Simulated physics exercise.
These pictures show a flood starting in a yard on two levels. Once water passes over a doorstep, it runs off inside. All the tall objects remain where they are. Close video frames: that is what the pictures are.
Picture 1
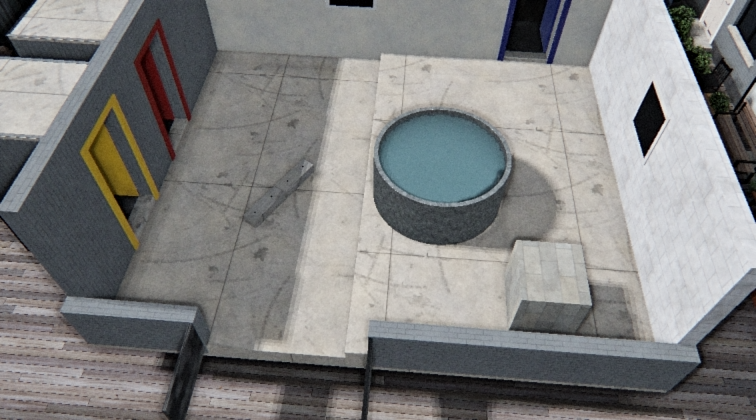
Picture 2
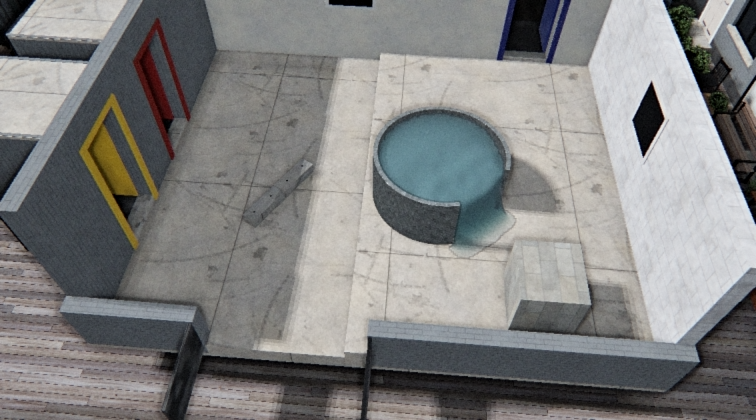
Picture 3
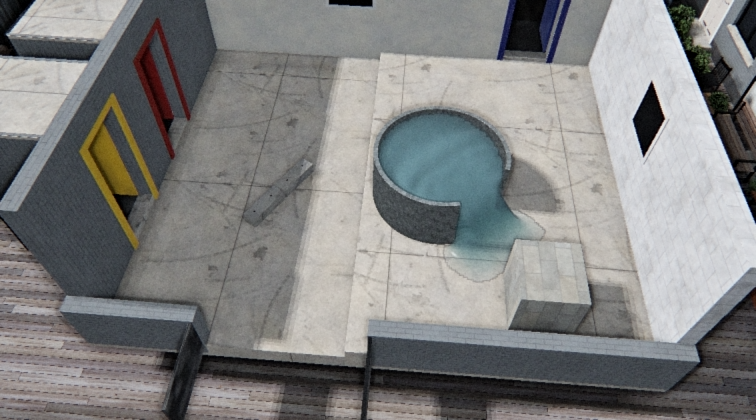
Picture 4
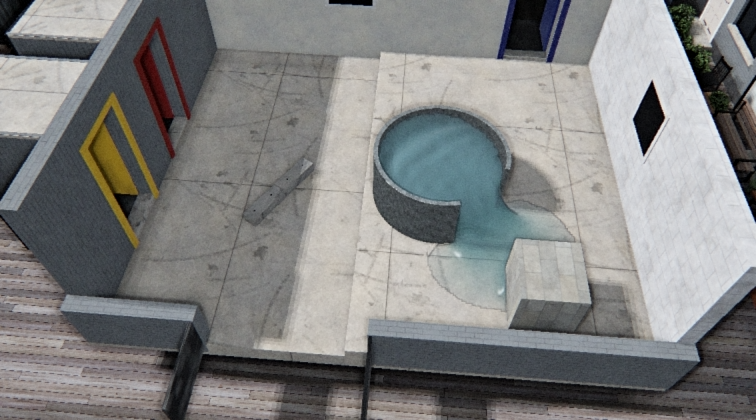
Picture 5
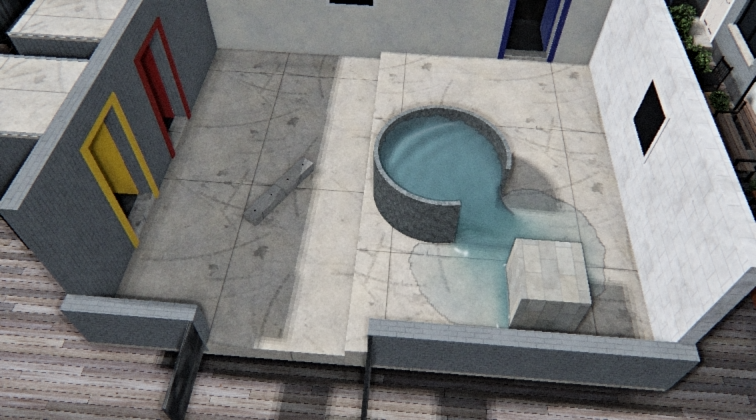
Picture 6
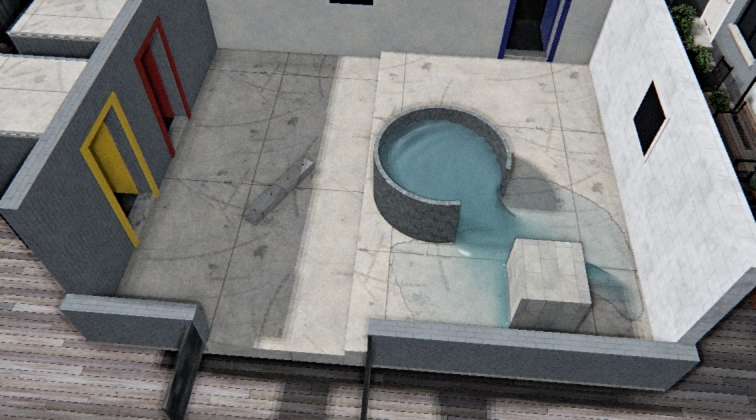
We see a round stone tank of water in a walled yard open at its lower right side, and water pours out, spreading across the pale paving around a square block toward the right and front walls.
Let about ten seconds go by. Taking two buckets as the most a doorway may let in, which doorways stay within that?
The yellow door stays within it, the blue door goes over it, the red door stays within it.
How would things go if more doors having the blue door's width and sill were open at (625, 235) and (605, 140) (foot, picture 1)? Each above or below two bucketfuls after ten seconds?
Per door: Past the limit; within the limit.
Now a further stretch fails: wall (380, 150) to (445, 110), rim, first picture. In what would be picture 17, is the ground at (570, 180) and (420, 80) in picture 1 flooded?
Respectively: Parched and drenched.
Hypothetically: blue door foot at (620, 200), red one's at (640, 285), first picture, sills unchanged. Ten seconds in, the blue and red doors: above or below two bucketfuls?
So the blue door ends up above and the red door ends up above.
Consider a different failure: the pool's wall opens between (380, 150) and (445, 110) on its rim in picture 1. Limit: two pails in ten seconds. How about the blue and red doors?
The blue door stays within the limit, the red door overflows the limit.
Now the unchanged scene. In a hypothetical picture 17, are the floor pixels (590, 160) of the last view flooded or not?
Lab note - point status: Swamped.
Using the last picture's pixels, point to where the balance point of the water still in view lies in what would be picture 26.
I'd put it at around (491, 220).
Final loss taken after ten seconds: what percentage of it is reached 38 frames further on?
It works out at roughly 60 per cent.
A moment on, water covers 15 % of the floor; the yellow door not reached, the blue door not reached, the red door not reached.
Next, water covers 30 % of the floor; the yellow door not reached, the blue door not reached, the red door not reached.
Then, water covers 55 % of the floor; the yellow door wet at the sill, nothing in, the blue door under two buckets in, the red door not reached.
Later, water covers 75 % of the floor; the yellow door wet at the sill, nothing in, the blue door far over two buckets in, the red door wet at the sill, nothing in.
In the end, water covers 95 % of the floor; the yellow door wet at the sill, nothing in, the blue door far over two buckets in, the red door wet at the sill, nothing in.
